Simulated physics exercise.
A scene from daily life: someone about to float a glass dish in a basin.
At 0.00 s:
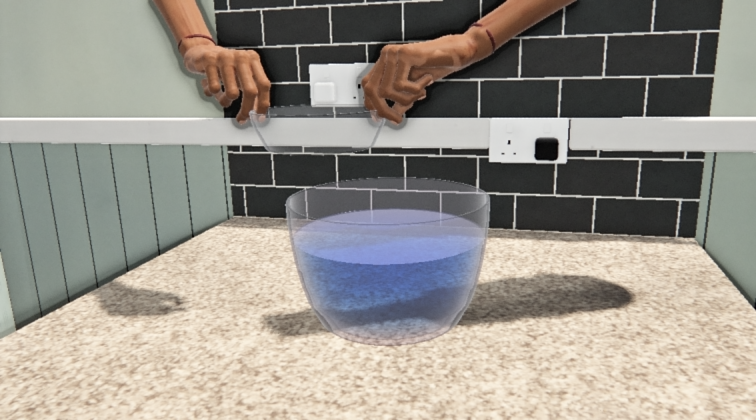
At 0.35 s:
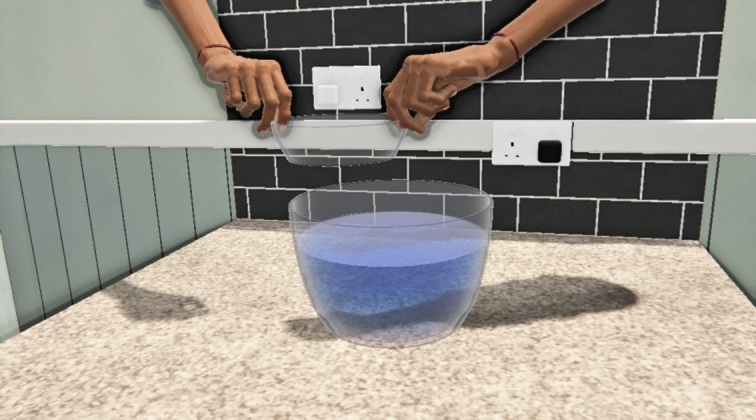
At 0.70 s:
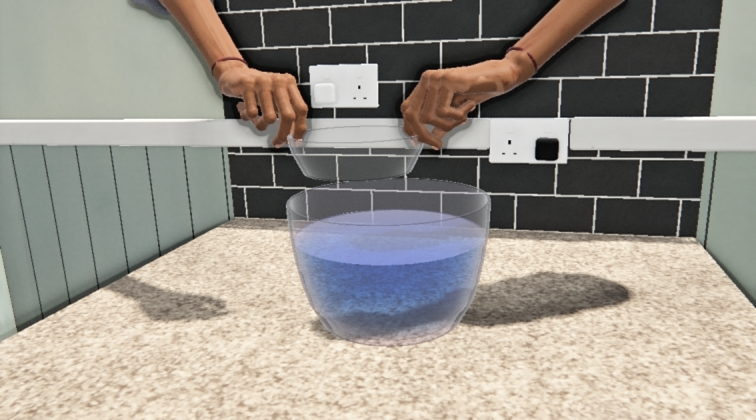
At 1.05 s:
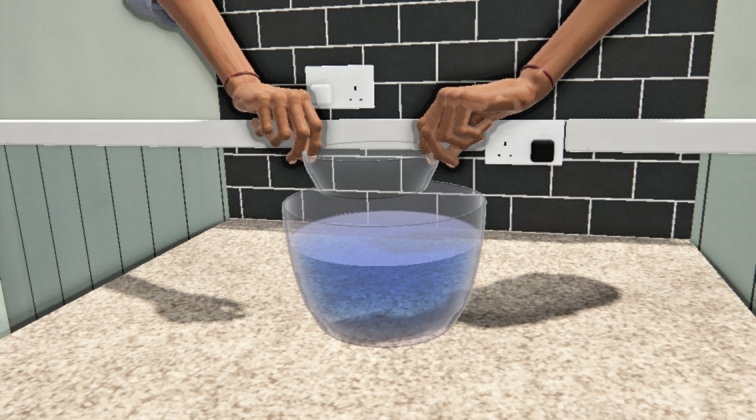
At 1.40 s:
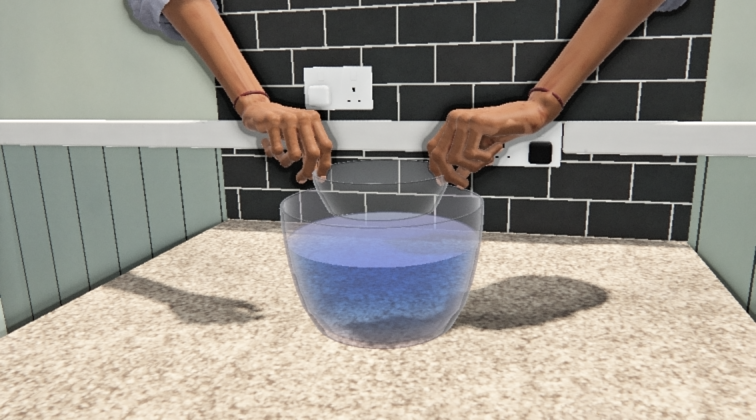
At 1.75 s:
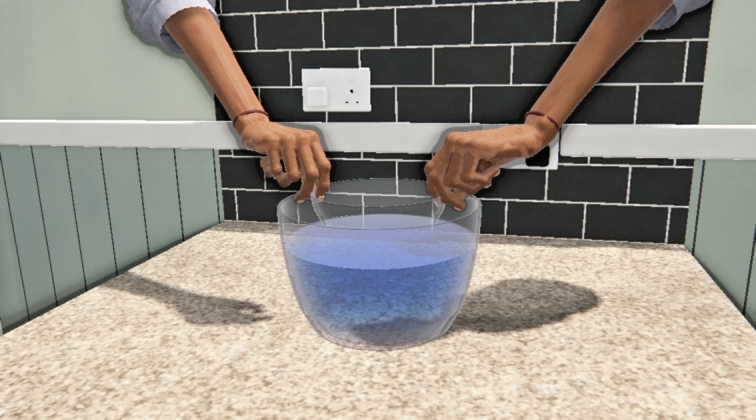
On a speckled countertop before black wall tiles, two hands hold a clear, empty dish above a glass basin of blue liquid, then lower it steadily, moving slightly right, until it is inside the rim just over the surface.
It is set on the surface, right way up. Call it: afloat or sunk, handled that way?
Afloat.
Around 2.2 s, the dish dips into the dyed water.
Around 2.8 s, it bobs and steadies.
Around 5.0 s, the dish floats with most of its side showing.
